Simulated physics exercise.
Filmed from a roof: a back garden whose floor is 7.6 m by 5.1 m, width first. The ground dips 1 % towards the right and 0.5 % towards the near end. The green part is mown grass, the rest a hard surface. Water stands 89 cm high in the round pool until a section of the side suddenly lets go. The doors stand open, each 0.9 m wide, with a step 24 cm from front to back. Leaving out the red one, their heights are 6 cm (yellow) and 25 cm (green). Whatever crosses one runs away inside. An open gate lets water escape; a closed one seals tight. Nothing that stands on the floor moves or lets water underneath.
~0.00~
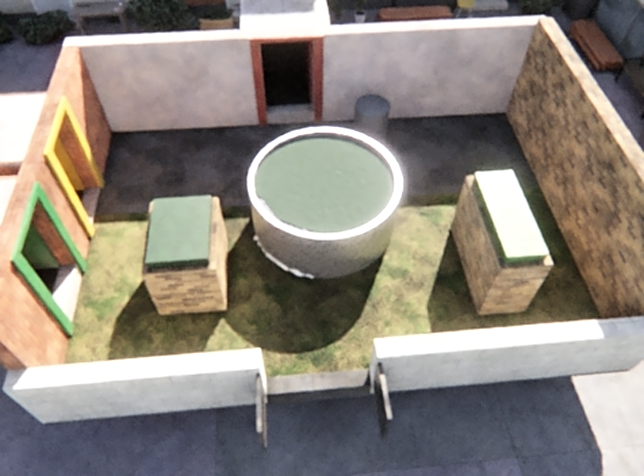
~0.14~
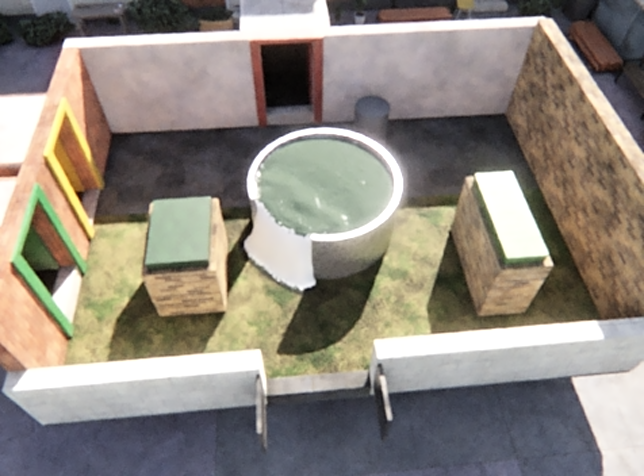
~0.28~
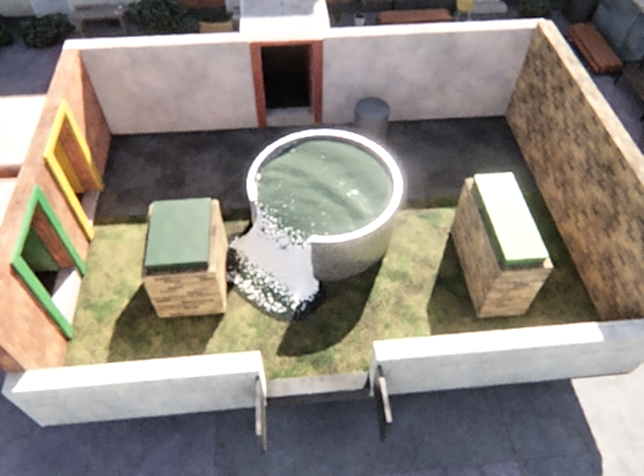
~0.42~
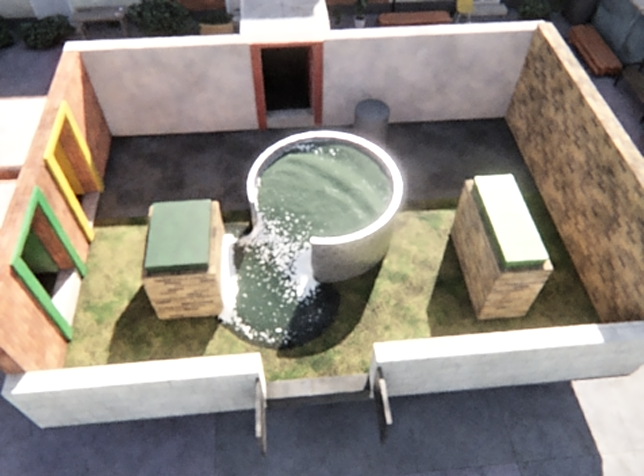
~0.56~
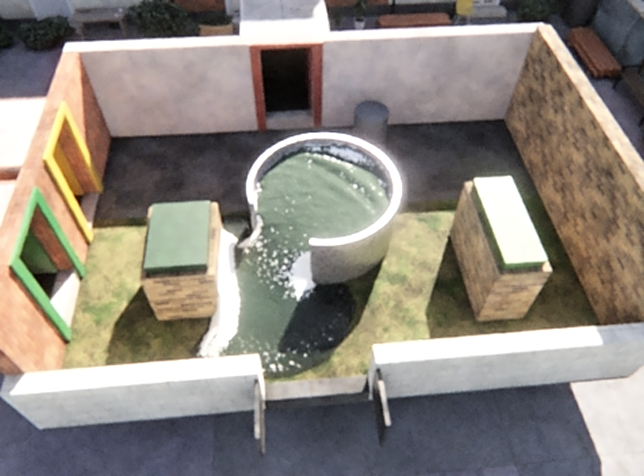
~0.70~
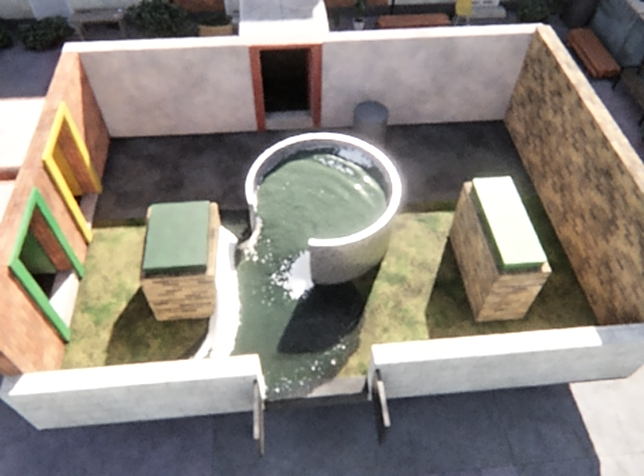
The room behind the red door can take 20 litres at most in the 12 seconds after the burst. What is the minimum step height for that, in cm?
At least 6 cm or so.
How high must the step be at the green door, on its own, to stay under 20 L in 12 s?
About 10.5 cm at green.
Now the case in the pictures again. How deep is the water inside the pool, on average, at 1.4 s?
Some 53 cm.
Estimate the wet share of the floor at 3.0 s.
Some 50 per cent of it.
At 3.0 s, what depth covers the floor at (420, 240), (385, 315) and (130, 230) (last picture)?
Roughly 0, 3 and 7 cm, in turn.
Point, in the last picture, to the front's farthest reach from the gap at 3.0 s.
At about (131, 138).
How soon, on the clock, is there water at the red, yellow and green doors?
Arrival: Red 2.4 s, yellow 2.8 s, green 1.8 s.
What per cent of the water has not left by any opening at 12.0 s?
About 64 per cent.
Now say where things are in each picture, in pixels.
The first picture shows the round pool at (325, 182) is whole and still, 89 cm deep; the red door at (289, 79) is dry.
In the second picture, the front is at (304, 290), 0.3 m from the gap at (279, 248); 0.3 m2 of floor is wet, 89 cm left at the back.
In the third picture, the front is at (227, 280), 0.8 m from the gap at (279, 253); 1.2 m2 of floor is wet, 89 cm left at the back.
In the fourth picture, the front is at (247, 338), 1.3 m from the gap at (279, 256); 2.2 m2 of floor is wet, 88 cm left at the back.
In the fifth picture, the front is at (202, 358), 1.8 m from the gap at (278, 257); 3.4 m2 of floor is wet, 80 cm left at the back.
In the sixth picture, water pours out at (277, 257) and has run 2.3 m, to a hidden place; about 8 cm deep outside, 70 cm at the back; 2.3 m in a straight line remain to the red door at (287, 85).
After 1.4 s water covers 25 % of the floor, deepest (58 cm) near (250, 371); it has not reached the red door.
After 3.0 s water covers 50 % of the floor, deepest (30 cm) near (225, 274); 7 cm at the red door, 0 litres in over its 24 cm step.
After 12.0 s water covers 100 % of the floor, deepest (10 cm) near (344, 147); 8 cm at the red door, 0 litres in over its 24 cm step.
At the red door as built, the water arrived by 2.5 s and peaked near 10 cm at 9.0 s.
With a step of 5 cm, 32 litres would have come in within the 12 s; with 7 cm, 9 litres. So under 20 litres takes about 6 cm.
